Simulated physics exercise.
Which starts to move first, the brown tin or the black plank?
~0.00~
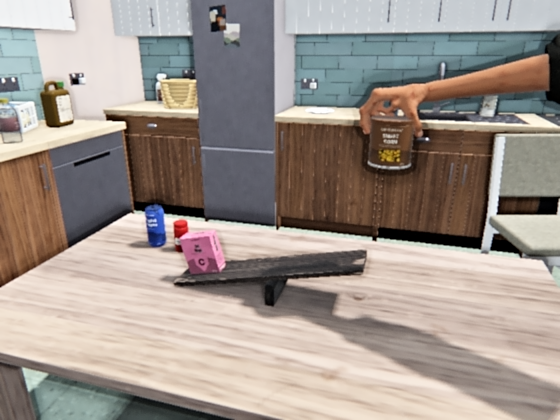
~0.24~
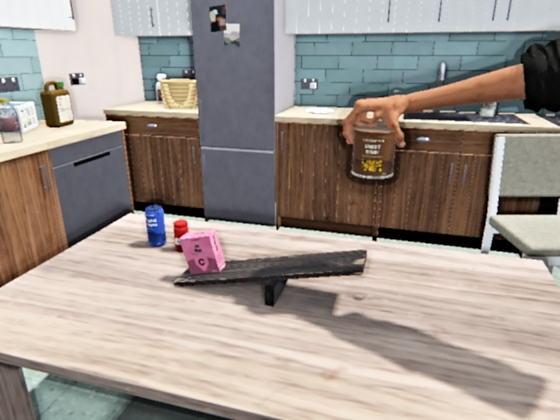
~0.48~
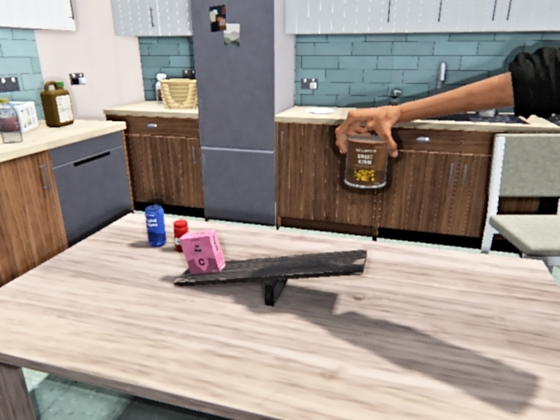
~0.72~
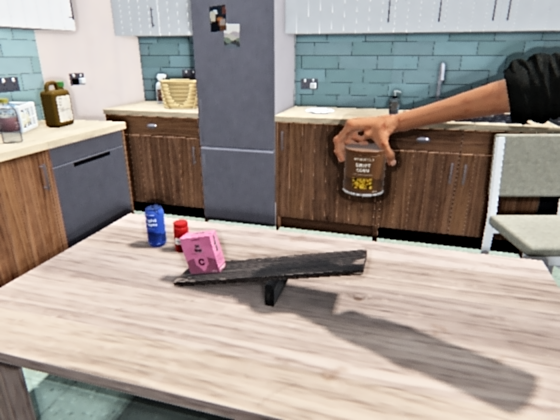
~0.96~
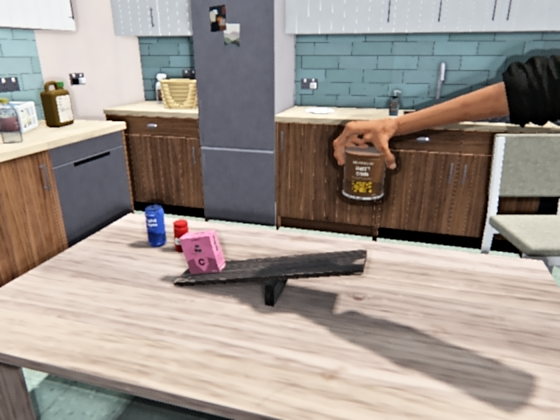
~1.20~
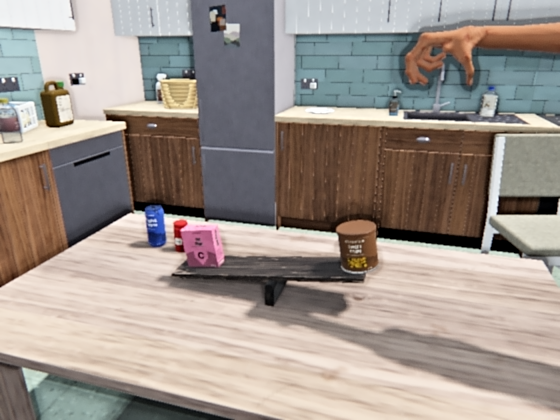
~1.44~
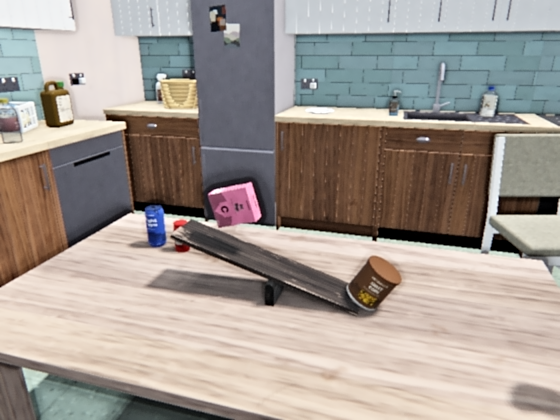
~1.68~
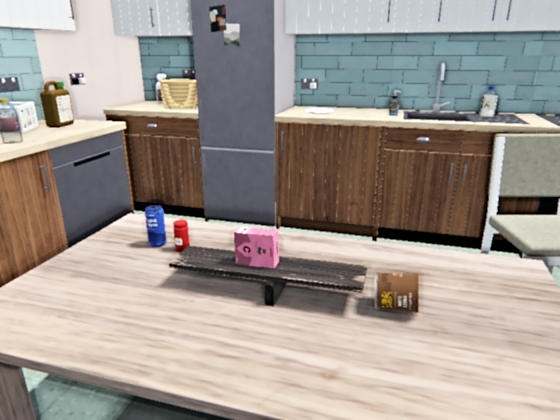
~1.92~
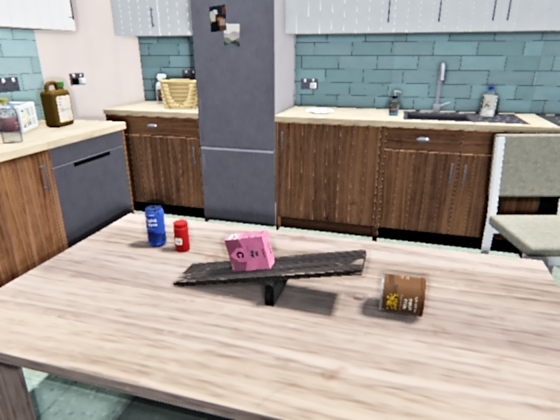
The brown tin moves first, carried by the hand while the black plank is still at rest. The plank swings only later, once the tin has been set on it.
